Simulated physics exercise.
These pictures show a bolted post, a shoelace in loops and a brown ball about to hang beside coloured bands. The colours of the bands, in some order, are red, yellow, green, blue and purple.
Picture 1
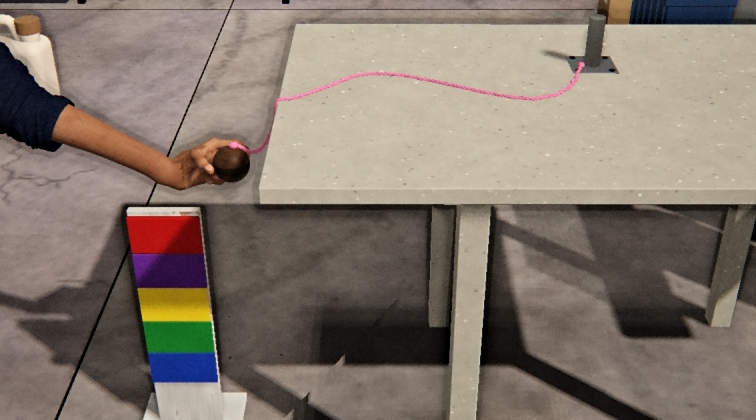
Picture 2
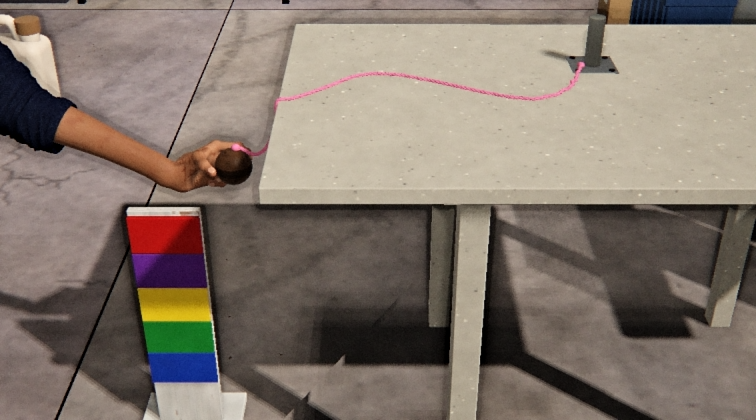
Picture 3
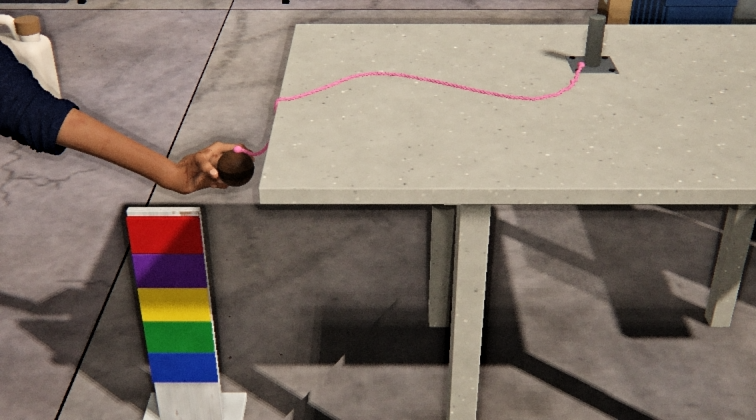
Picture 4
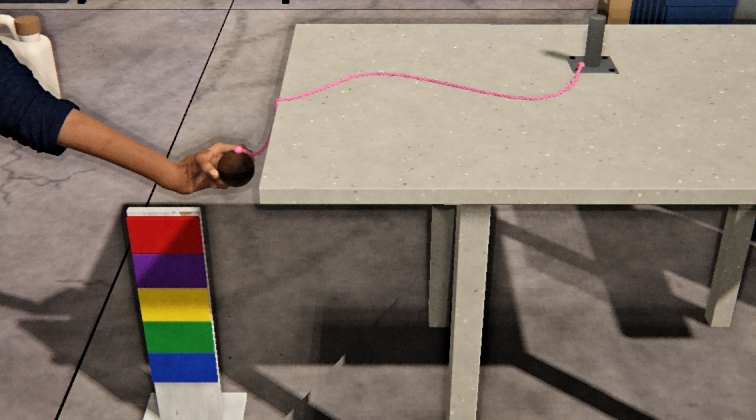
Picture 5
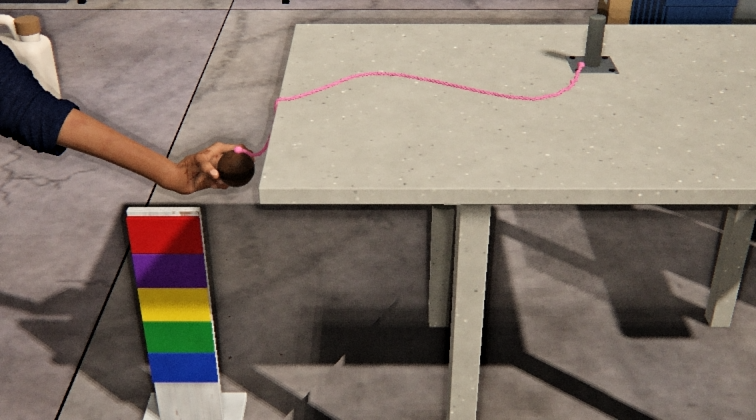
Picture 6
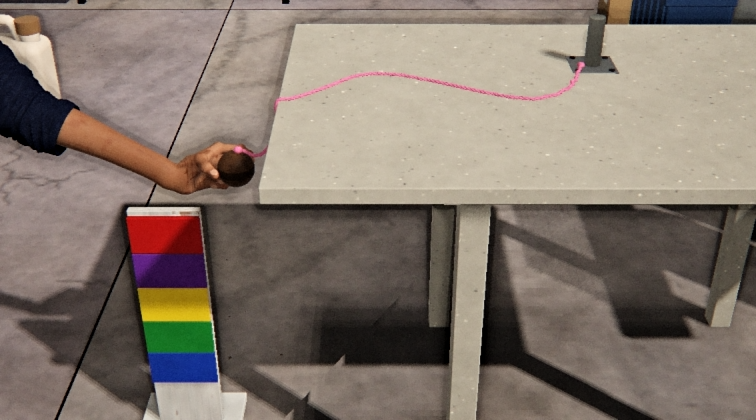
To begin with, a hand reaches in from the left, holding a brown ball just off the table's edge above a stand of coloured bands, with a pink cord curving across the tabletop to a metal post. The hand and ball shift very slightly right, then stay practically still.
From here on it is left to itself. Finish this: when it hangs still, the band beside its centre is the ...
When it hangs still, the band beside its centre is the purple one.
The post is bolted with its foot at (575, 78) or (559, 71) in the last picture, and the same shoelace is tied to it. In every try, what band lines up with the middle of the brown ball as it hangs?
Yellow; yellow.
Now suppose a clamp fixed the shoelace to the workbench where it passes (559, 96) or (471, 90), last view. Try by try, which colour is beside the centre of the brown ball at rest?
First try red, second try red.
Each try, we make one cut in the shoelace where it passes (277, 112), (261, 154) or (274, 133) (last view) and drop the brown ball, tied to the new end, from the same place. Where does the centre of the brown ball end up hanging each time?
Try by try: (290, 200), (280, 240) and (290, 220).
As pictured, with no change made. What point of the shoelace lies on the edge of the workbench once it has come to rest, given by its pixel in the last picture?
It's near (344, 80) in the last picture.
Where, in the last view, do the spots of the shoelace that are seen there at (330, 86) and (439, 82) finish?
They go to (278, 122) and to (381, 86).
Early on, ball near (275, 252); level with purple.
Midway, ball near (294, 258); level with purple.
Finally, ball near (281, 263); level with purple. The shoelace holds its middle at purple.
